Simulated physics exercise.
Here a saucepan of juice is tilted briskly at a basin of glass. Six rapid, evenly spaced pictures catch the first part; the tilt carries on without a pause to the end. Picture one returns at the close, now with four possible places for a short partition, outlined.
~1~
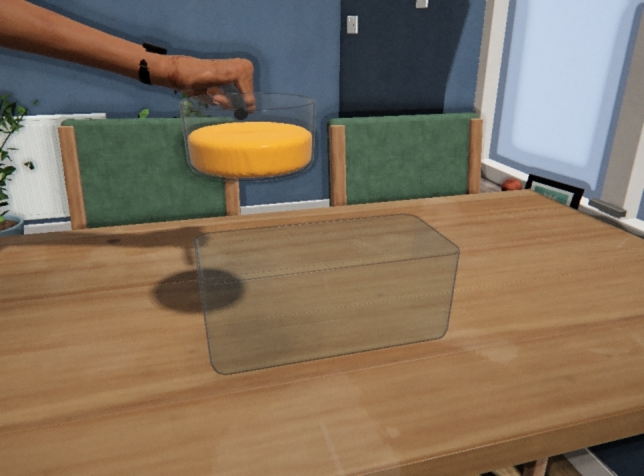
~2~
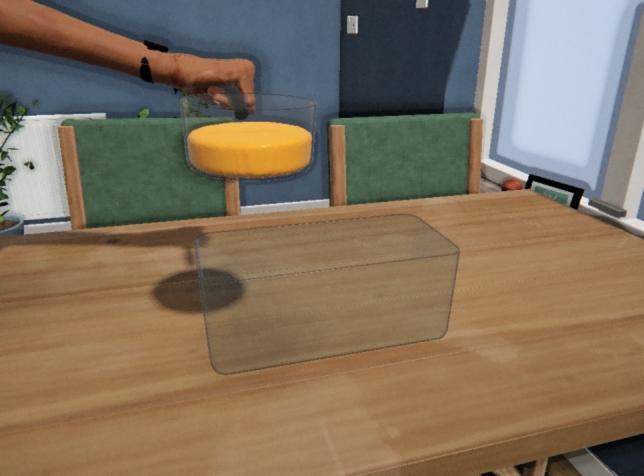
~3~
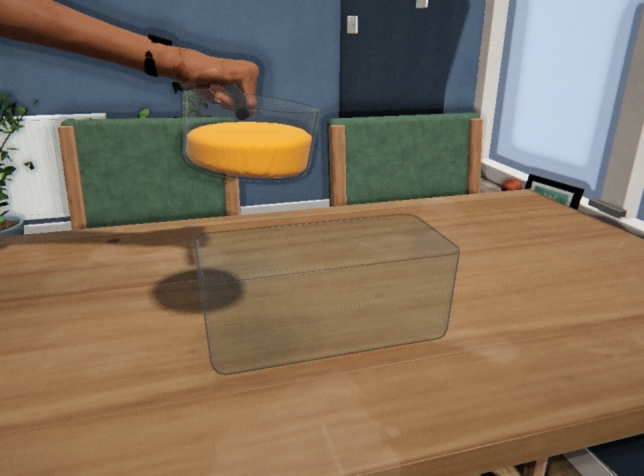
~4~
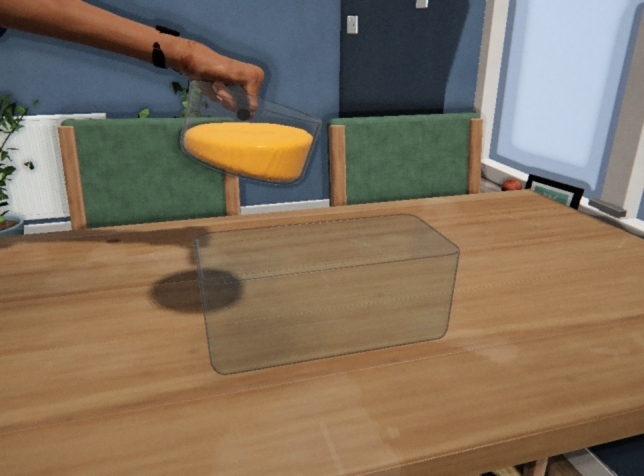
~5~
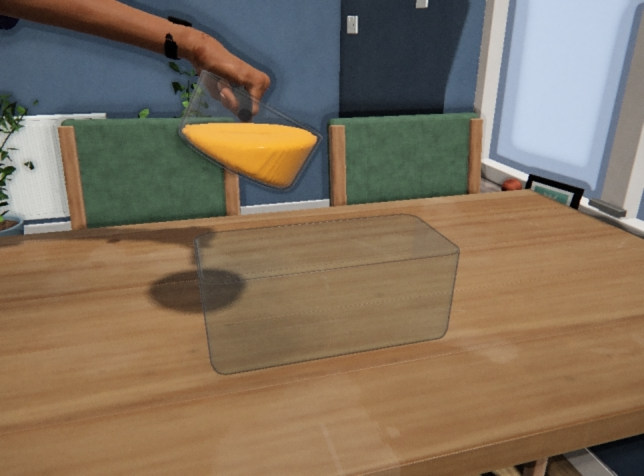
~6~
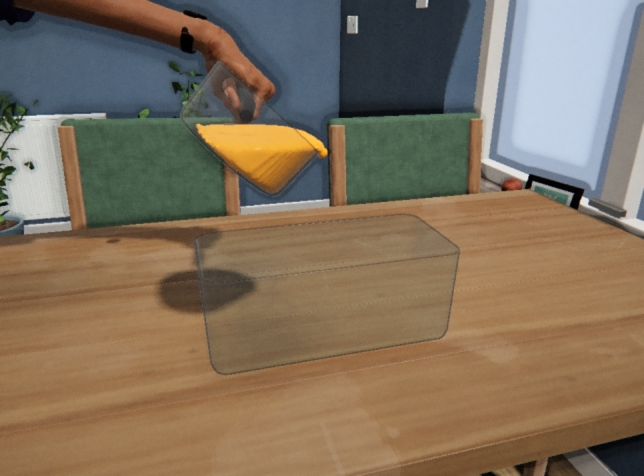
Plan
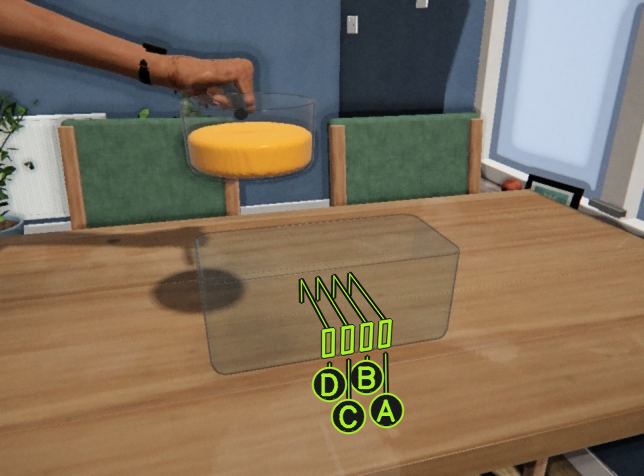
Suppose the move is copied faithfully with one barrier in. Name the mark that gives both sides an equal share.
Position B.
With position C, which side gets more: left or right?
The right one.
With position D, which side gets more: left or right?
More ends on the right.
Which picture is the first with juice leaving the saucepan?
In picture 6.
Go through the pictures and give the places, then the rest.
In the first picture, upright, lip at (311, 98); basin from (211, 371) to (445, 332); nothing has left yet.
In the second picture, tipped about 2°, lip at (312, 100); nothing has left yet.
In the third picture, tipped about 8°, lip at (314, 107); nothing has left yet.
In the fourth picture, tipped about 18°, lip at (317, 118); nothing has left yet.
In the fifth picture, tipped about 30°, lip at (318, 133); nothing has left yet.
In the sixth picture, tipped about 44°, lip at (315, 149); juice is over the lip, down to (320, 154).
On the marked copy, A at (385, 353); B at (367, 356); C at (348, 359); D at (329, 363).
For position A, about 83 % ends left of the wall and 16 % right of it.
For position B, about 51 % ends left of the wall and 48 % right of it.
For position C, about 18 % ends left of the wall and 82 % right of it.
For position D, about 9 % ends left of the wall and 90 % right of it.
